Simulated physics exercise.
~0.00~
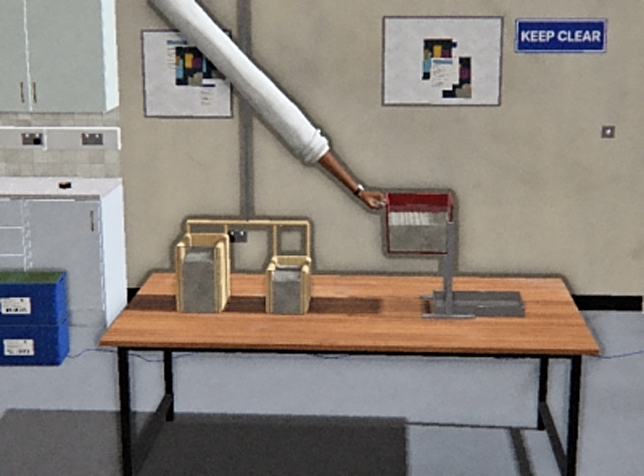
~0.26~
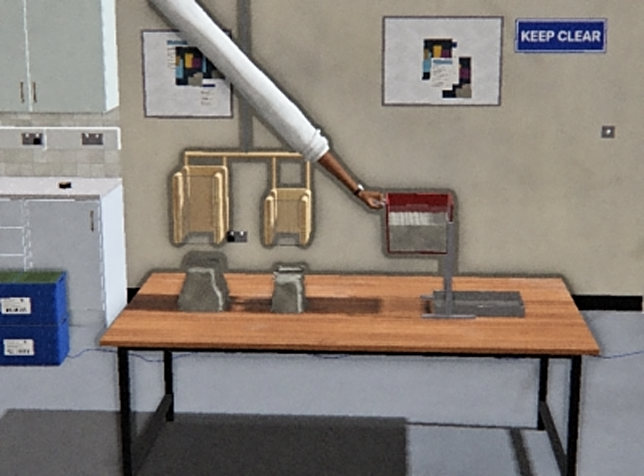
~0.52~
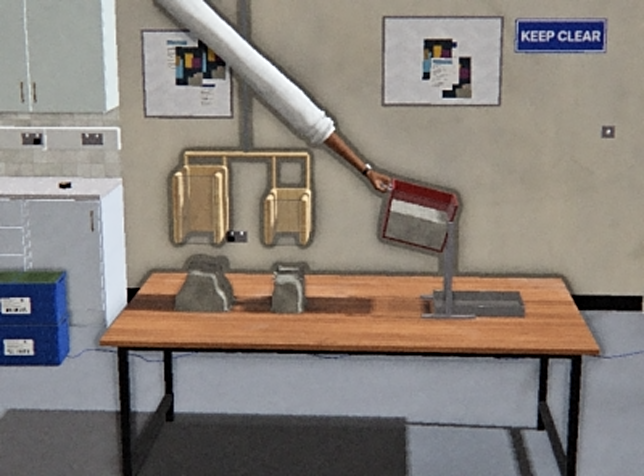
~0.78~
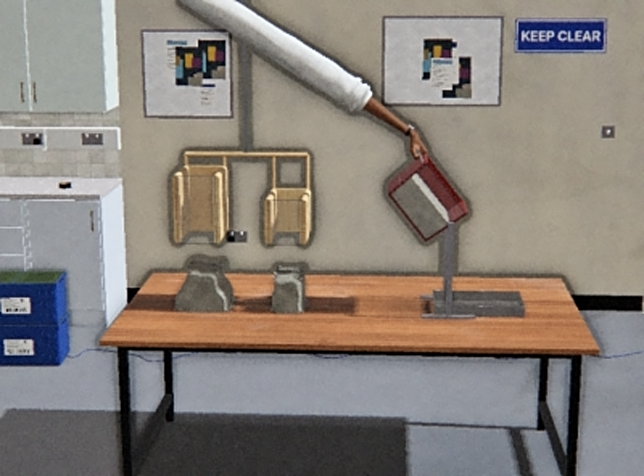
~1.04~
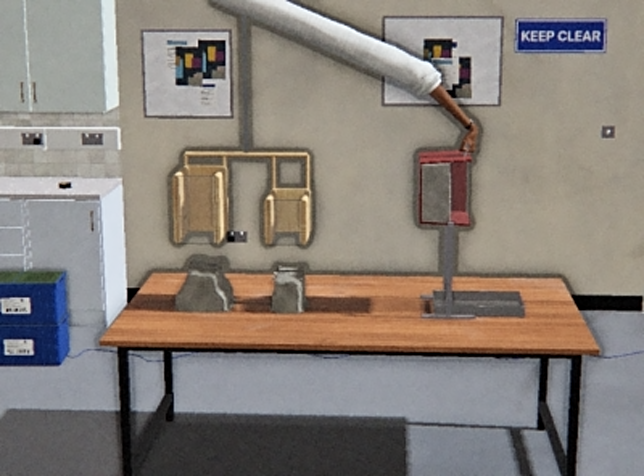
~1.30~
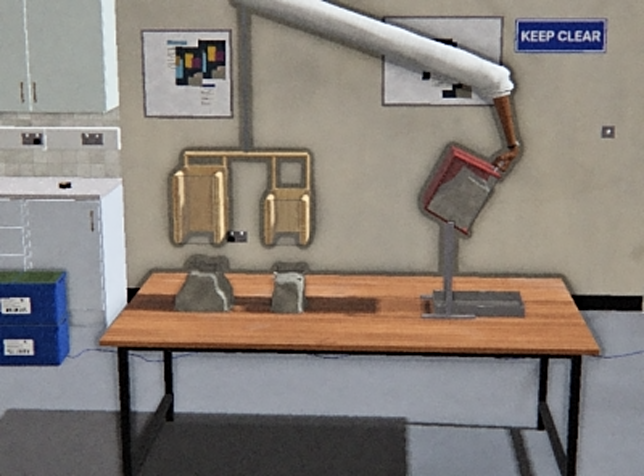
The clip opens with a sleeved arm holding a red tub of grey mortar above a table, where two moulds lift off grey blocks. The blocks sag, the left one more noticeably. The arm then swings rightward, turning the tub clockwise onto its side and further over, with mortar still inside.
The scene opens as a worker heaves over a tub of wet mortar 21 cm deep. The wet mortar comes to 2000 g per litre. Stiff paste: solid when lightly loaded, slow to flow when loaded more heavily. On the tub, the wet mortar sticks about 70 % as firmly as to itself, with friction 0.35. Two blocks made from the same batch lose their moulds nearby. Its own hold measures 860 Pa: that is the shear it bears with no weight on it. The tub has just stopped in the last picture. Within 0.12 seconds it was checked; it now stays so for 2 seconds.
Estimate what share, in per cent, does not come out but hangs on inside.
Some 6 per cent hangs on inside.
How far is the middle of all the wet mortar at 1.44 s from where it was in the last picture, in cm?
About 13 cm.
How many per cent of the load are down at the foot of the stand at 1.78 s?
80 %.
After 1.44 s, the tub is at 118 degrees and holds 41 %.
After 1.61 s, the tub is at 118 degrees and holds 6 %.
After 1.78 s, the tub is at 118 degrees and holds 6 %.
After 1.95 s, the tub is at 118 degrees and holds 6 %.
After 3.30 s, the tub is at 118 degrees and holds 6 %.
